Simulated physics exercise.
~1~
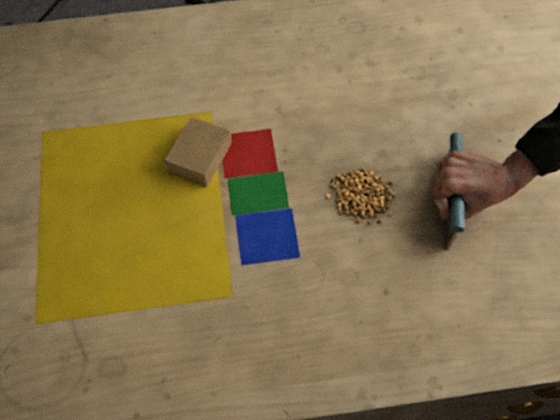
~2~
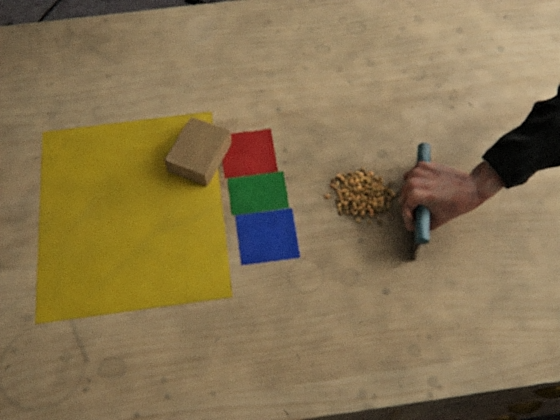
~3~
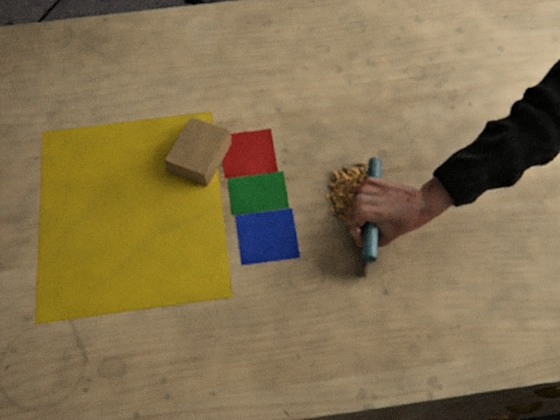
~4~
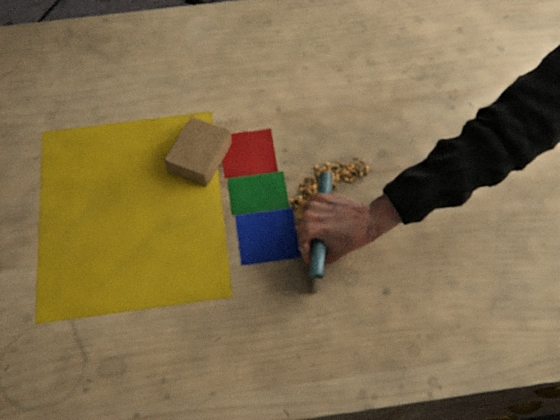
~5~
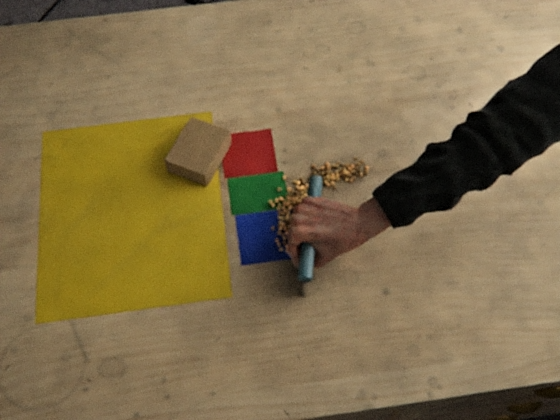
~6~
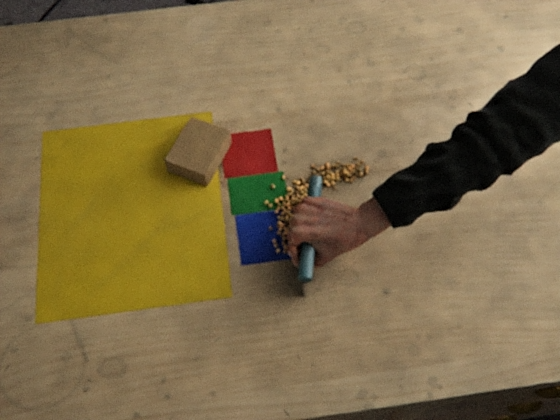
A hand pushing a scraper left through spilt chickpeas, spreading some onto blue and green mats while others stay on the table.
